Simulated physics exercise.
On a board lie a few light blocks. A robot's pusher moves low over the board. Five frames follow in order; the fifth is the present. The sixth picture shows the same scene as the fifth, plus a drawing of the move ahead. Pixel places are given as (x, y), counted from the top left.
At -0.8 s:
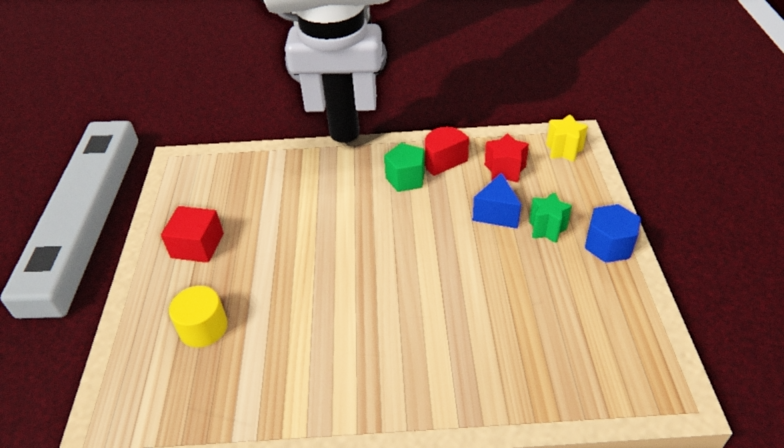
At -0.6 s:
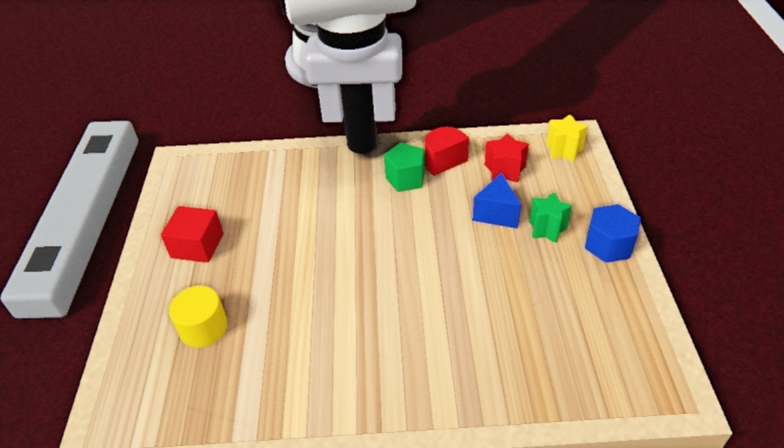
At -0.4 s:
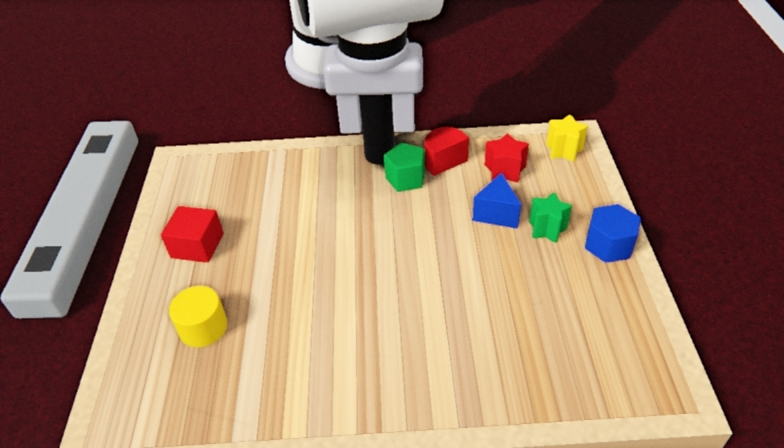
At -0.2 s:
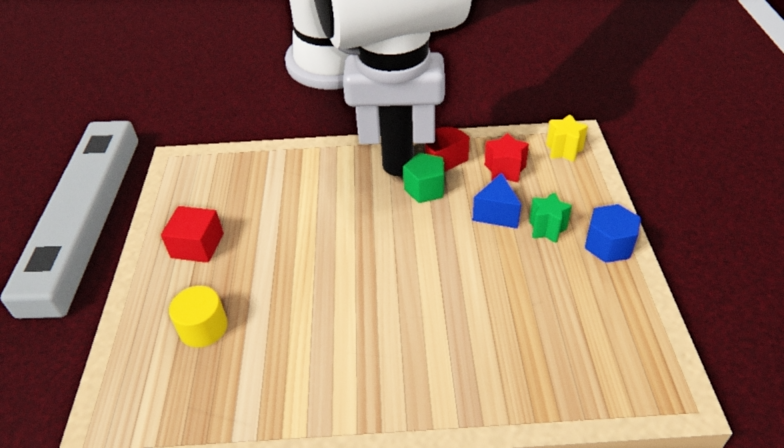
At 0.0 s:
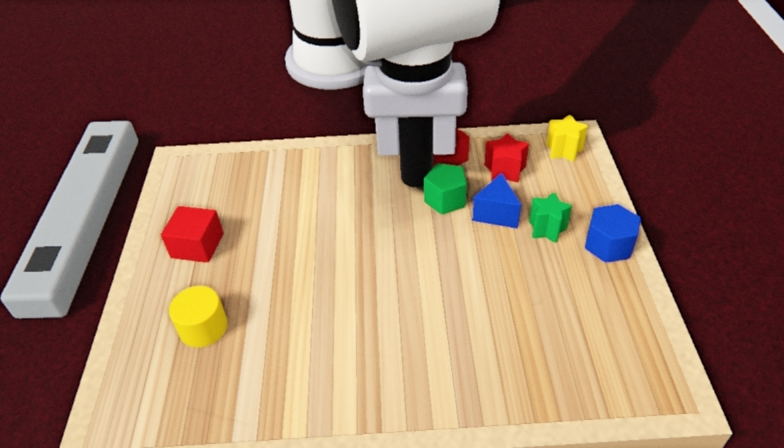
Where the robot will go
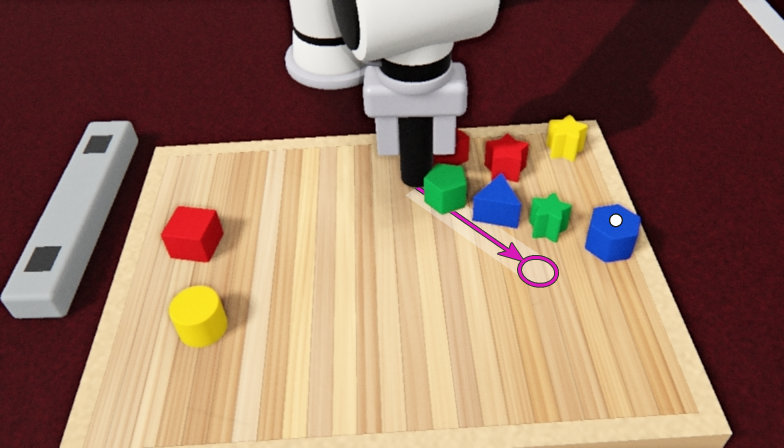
On a wooden board, a robot's pusher moves right and nudges the green pentagon toward the viewer's right.
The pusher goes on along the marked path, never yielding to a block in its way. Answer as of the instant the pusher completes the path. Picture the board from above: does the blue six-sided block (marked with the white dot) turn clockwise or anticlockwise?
It twists clockwise.
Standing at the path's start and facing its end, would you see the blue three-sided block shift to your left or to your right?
Facing from start to end, it will go to the left.
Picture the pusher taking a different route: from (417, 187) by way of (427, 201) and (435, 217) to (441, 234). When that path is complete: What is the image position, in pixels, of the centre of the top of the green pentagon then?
My prediction: (474, 193).
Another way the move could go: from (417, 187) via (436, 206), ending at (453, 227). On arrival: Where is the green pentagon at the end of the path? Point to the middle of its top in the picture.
My prediction: (493, 204).
The line goes straight from (417, 187) to (538, 271); the dot is on the blue six-sided block.
On the path given first. One third of the way, pusher (454, 203); green pentagon (488, 201); blue three-sided block (524, 202), turned 45° anticlockwise; green star (566, 204), turned 20° clockwise.
Two thirds of the way, pusher (496, 231); green pentagon (537, 224), turned 35° anticlockwise; blue three-sided block (558, 204), turned 80° anticlockwise; green star (594, 201), turned 20° clockwise; blue six-sided block (629, 222), turned 30° clockwise.
At the end, pusher (540, 261); green pentagon (586, 242), turned 70° anticlockwise; blue three-sided block (560, 204), turned 90° anticlockwise; green star (595, 201), turned 20° clockwise; blue six-sided block (629, 222), turned 30° clockwise.
